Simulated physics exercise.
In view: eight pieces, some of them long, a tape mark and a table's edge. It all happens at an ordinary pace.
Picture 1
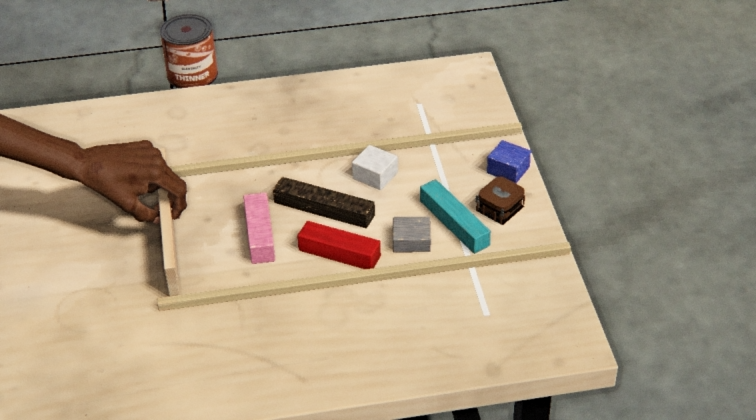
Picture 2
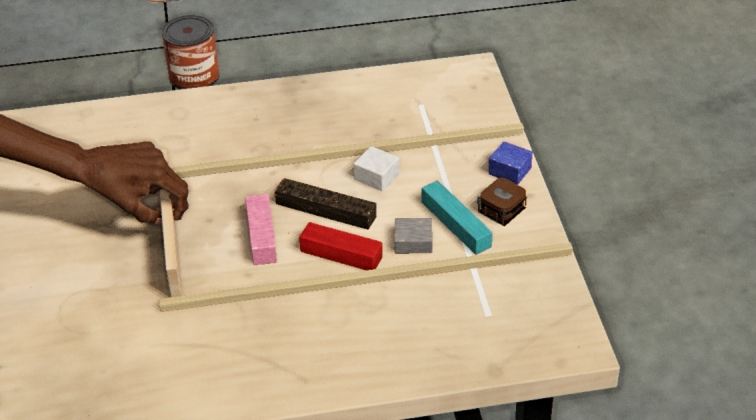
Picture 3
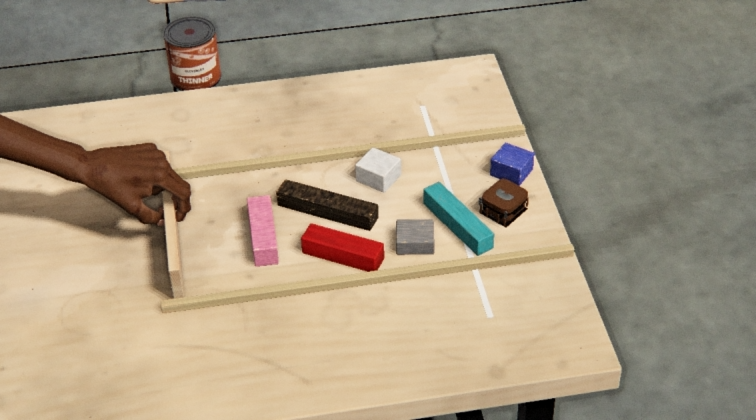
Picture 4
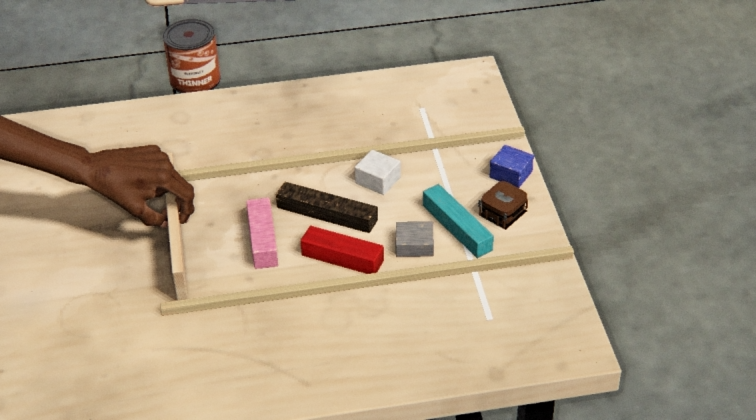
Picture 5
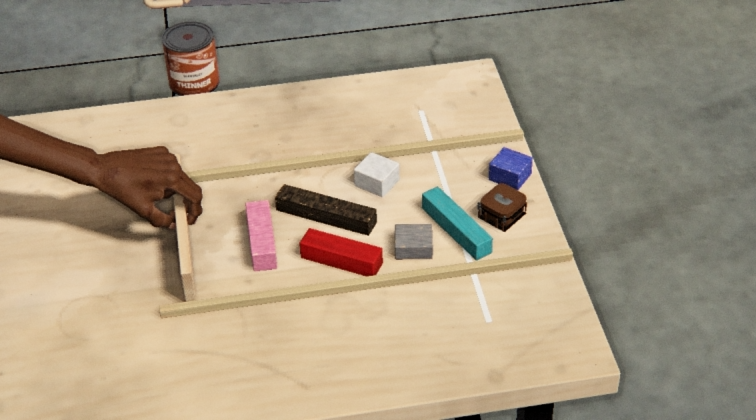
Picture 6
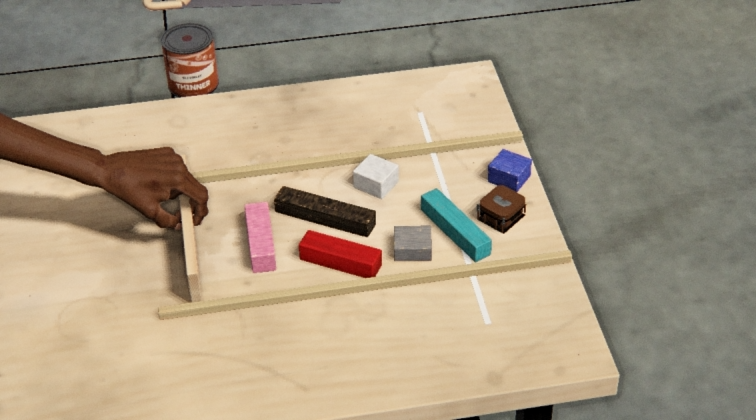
At the start, a hand holds an upright board at the left of a wooden table, between two strips, with eight scattered pieces to its right. The hand then slides the board slowly a short way right, narrowing the gap to the pink bar, while the pieces stay in place.
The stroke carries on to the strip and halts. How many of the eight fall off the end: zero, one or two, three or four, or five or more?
The number that fall off is one or two.
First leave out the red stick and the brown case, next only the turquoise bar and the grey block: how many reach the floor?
Fallen: 0, and 0 in the other try.
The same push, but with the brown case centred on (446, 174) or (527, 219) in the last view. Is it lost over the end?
In that order, it stays on; comes down.
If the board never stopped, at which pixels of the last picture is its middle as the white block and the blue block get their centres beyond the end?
Near (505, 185) and (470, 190).
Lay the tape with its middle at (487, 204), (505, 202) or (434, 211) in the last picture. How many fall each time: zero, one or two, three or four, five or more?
One after another: Three to four; either three or four; none.
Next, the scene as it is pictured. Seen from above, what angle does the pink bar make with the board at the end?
Roughly 0° out of line.
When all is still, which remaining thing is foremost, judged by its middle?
It is the turquoise bar.
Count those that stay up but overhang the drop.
It comes to 2.
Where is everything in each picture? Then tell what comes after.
In the first frame, blue block (509, 162); brown case (501, 201); turquoise bar (455, 216); board (167, 221); tape (450, 200).
In the second frame, brown case (503, 202); board (169, 222).
In the third frame, turquoise bar (458, 218); grey block (415, 237).
In the fourth frame, blue block (512, 166); black bar (327, 207).
In the fifth frame, brown case (503, 208); white block (377, 175).
In the sixth frame, blue block (510, 171); brown case (502, 210); turquoise bar (456, 224); board (189, 227); tape (451, 209).
Soon after, none off yet; blue block at rest near (510, 171); brown case at rest near (502, 210); turquoise bar at rest near (456, 224).
Then, none off yet; blue block at rest near (510, 171); brown case at rest near (502, 210); turquoise bar moved a little near (471, 220).
At rest, the number that fall off is one or two; fallen, brown case.
